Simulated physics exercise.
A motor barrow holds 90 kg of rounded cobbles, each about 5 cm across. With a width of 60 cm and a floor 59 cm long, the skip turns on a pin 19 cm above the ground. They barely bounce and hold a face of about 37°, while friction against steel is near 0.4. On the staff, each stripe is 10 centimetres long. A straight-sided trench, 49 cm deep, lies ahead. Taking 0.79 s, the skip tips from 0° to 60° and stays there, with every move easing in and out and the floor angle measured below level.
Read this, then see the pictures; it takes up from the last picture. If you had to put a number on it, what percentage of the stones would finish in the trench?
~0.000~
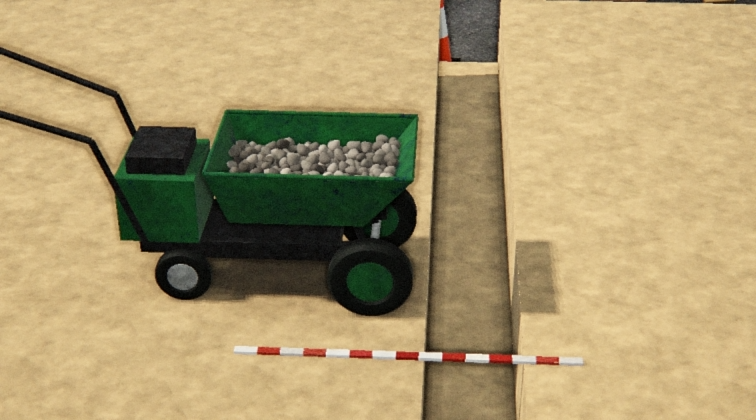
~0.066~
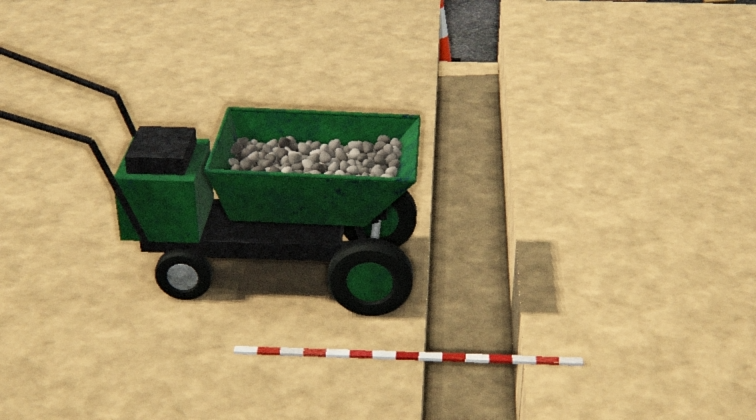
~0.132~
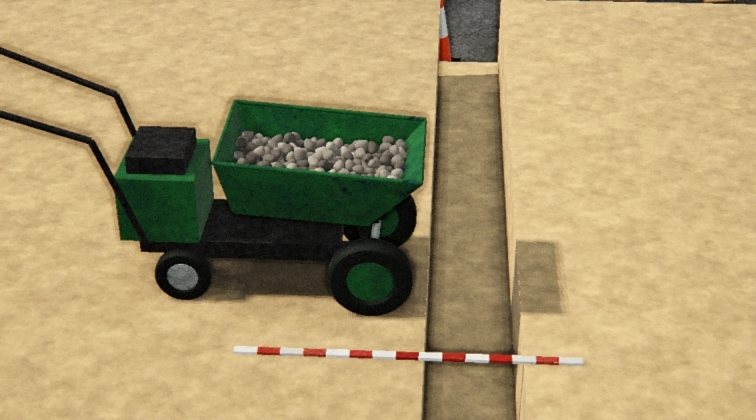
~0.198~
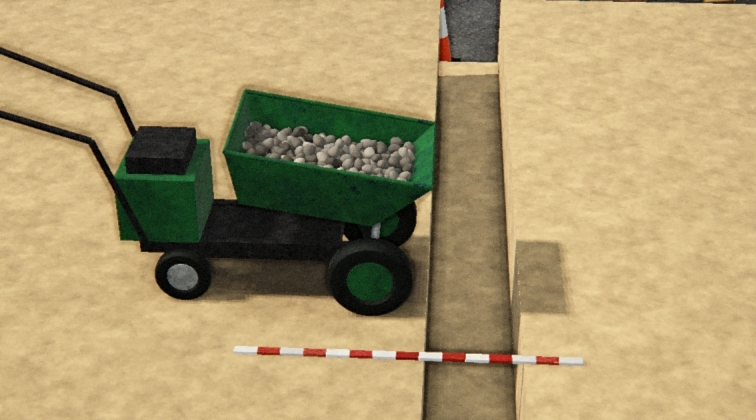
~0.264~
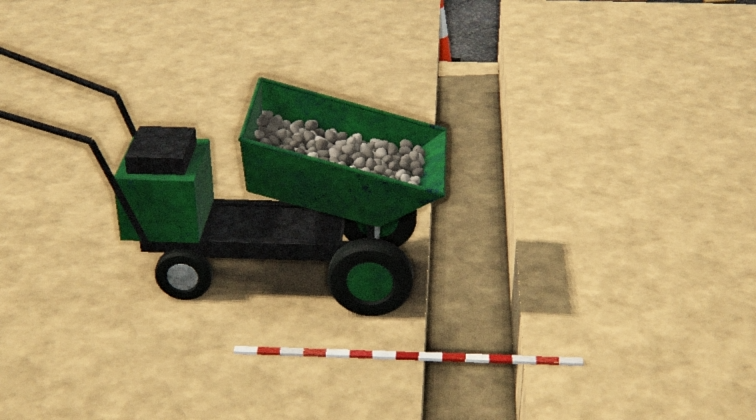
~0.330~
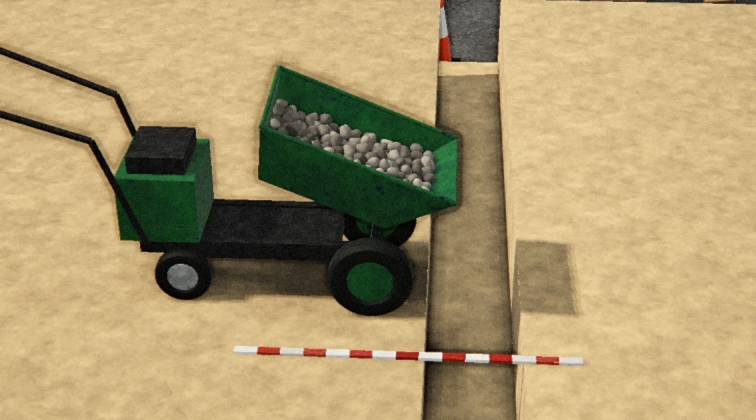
I'd put it at about 32 percent.
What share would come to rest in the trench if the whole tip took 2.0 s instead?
It would be near 50 percent.
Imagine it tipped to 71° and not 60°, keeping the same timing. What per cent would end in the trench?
About 30 per cent would end up in the trench.
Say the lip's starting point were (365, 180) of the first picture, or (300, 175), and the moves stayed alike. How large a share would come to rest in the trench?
70 % and 60 %.
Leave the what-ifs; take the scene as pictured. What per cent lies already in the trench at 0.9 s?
Roughly 5% by that time.
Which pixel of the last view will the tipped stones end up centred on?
Around (539, 280).
After 0.6 s the floor is at 50°; 100 % in the skip; the foremost stones are at (469, 212).
After 0.9 s the floor is at 60°; 92 % in the skip, 6 % in the trench, 2 % past the trench; the foremost stones are at (528, 236).
After 1.2 s the floor is at 60°; 52 % in the skip, 8 % in the trench, 40 % past the trench; the foremost stones are at (631, 291).
After 3.2 s the floor is at 60°; 21 % in the skip, 32 % in the trench, 46 % past the trench; the foremost stones are past the picture's edge.
